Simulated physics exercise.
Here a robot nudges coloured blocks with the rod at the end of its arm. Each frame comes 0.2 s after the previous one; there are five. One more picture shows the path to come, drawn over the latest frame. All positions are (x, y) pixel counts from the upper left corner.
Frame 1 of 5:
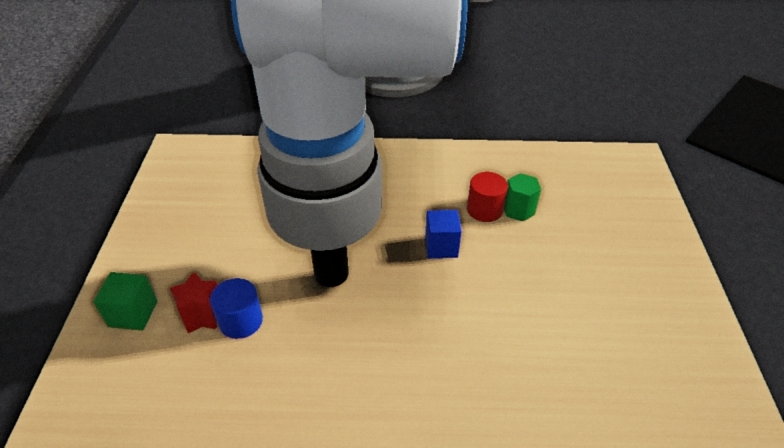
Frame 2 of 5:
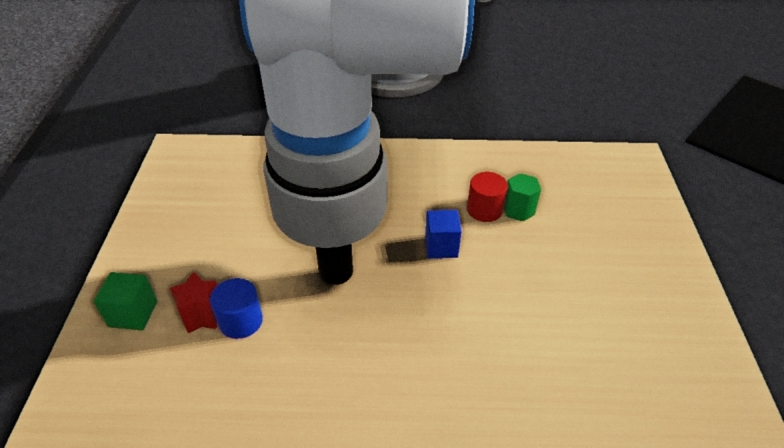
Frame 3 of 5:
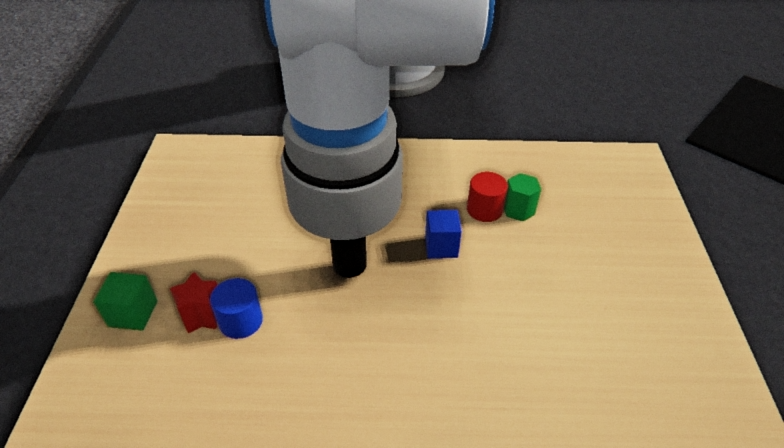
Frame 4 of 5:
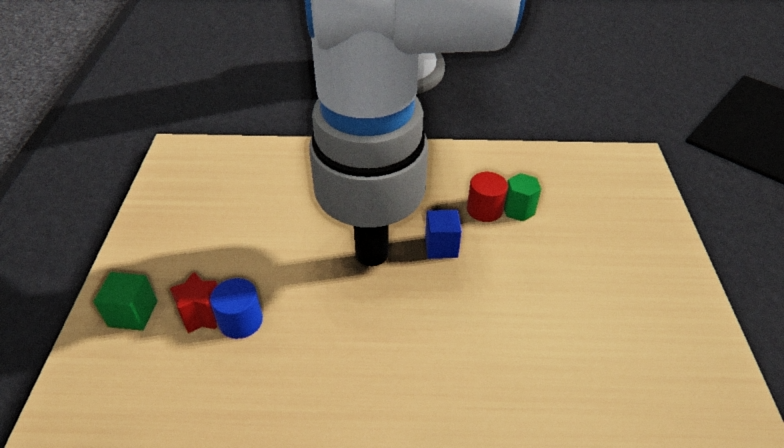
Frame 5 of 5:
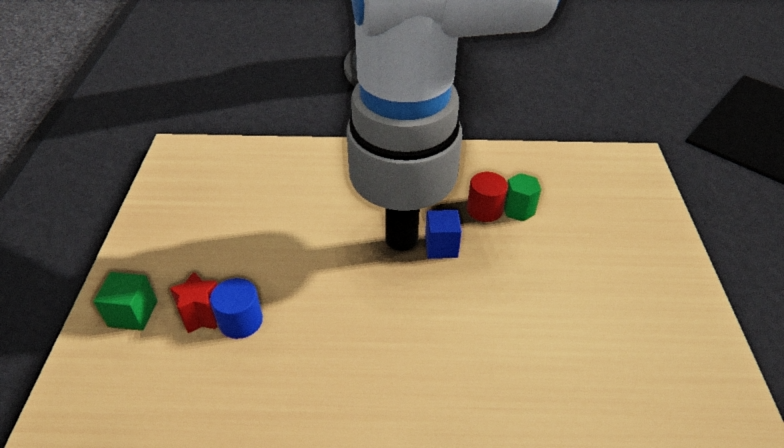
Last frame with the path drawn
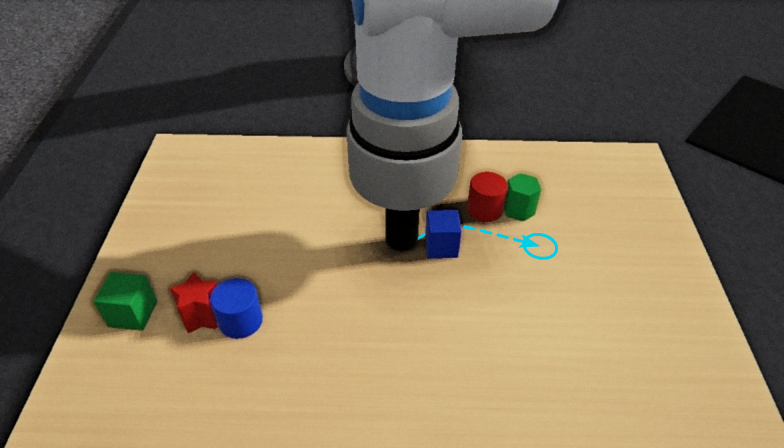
A robot arm's black rod moves right and slightly away across a wooden table, slowly at first, drawing close to a blue cube, while the cube, red and green blocks, and a blue cylinder all stay still.
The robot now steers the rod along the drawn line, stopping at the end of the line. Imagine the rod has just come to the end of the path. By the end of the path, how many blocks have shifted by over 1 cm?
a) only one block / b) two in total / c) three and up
a
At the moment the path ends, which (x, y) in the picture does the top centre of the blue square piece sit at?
My prediction: (485, 228).
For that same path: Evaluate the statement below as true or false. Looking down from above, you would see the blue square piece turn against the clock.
The statement is false.
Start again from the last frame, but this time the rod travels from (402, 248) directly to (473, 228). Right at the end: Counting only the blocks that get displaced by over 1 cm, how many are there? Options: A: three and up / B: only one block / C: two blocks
Correct choice: B.
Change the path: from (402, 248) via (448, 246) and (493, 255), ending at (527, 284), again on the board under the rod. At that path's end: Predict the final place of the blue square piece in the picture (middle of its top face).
Its top centre lands on (531, 221).
Path on the board, from (402, 248) via (442, 228) and (491, 233), ending at (540, 246).
On the path given first. One third of the way, rod at (443, 219); blue square piece at (467, 219), turned 60° clockwise.
Two thirds of the way, rod at (493, 224); blue square piece at (485, 228), turned 110° clockwise; red circle at (494, 182); green hexagon at (529, 182), turned 15° clockwise.
At the end, rod at (543, 237); blue square piece at (485, 228), turned 110° clockwise; red circle at (494, 182); green hexagon at (529, 182), turned 15° clockwise.
